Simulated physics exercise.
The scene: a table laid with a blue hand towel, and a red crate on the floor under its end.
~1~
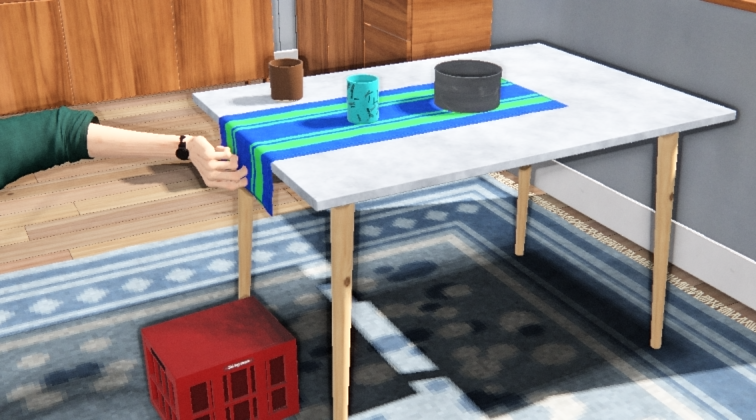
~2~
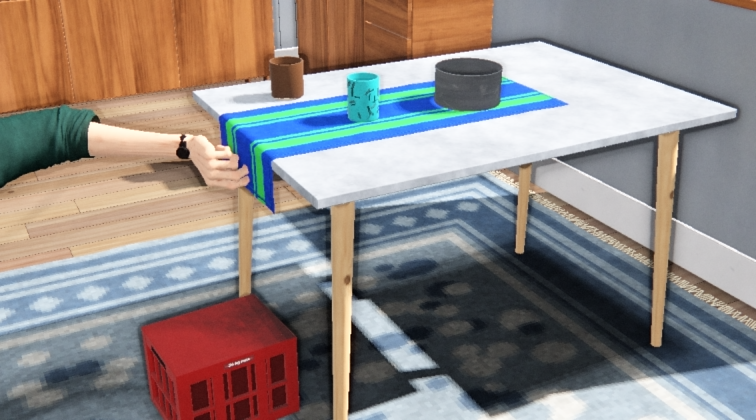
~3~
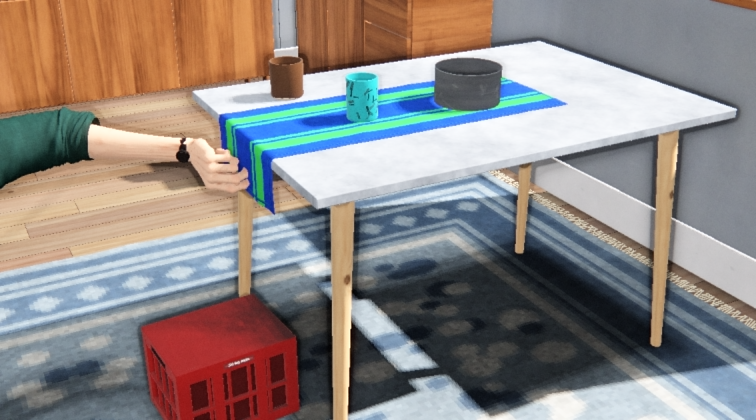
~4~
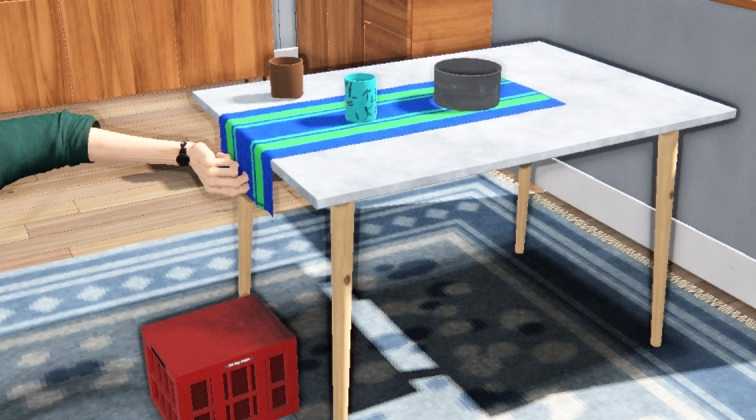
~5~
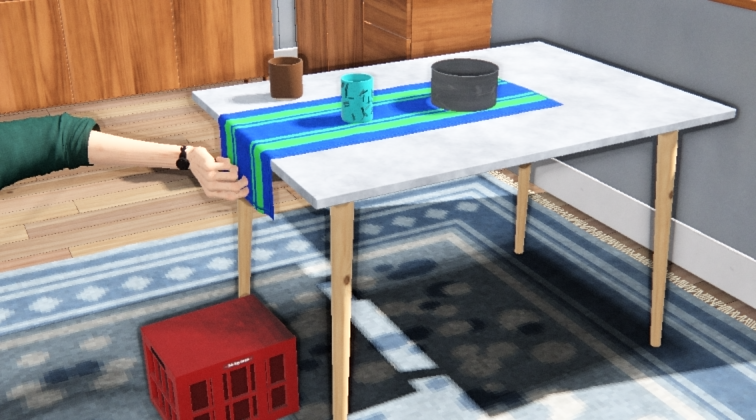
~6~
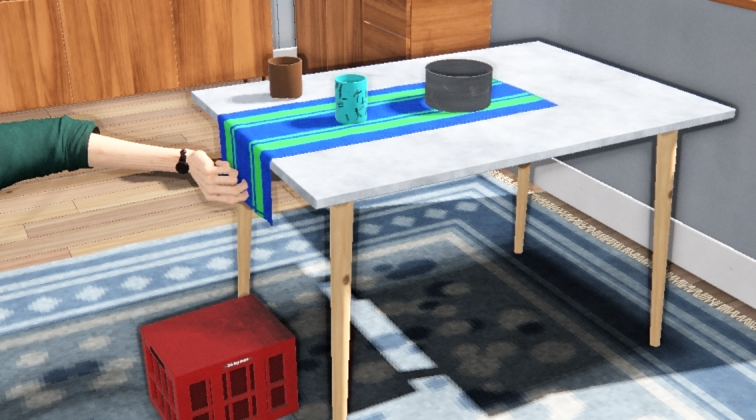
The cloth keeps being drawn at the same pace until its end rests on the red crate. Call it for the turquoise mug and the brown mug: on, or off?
The turquoise mug off, the brown mug on.
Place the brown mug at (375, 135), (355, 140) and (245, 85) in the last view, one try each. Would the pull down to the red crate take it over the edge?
In the first case it holds its place on top; in the second case it remains up there; in the third case it stays on.
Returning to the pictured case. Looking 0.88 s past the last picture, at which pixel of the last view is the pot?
About (407, 93).
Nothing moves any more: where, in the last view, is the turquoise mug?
It ends up near (200, 304).
Then, 0.88 s later than the last view, hem going down; turquoise mug carried along near (293, 109); brown mug as before.
Then, 1.70 s later than the last view, hem going down; turquoise mug tipping at the edge near (224, 140); brown mug as before.
Finally, hem on the crate; turquoise mug down below near (200, 304); brown mug as before. The turquoise mug falls off and the brown mug remains up there.
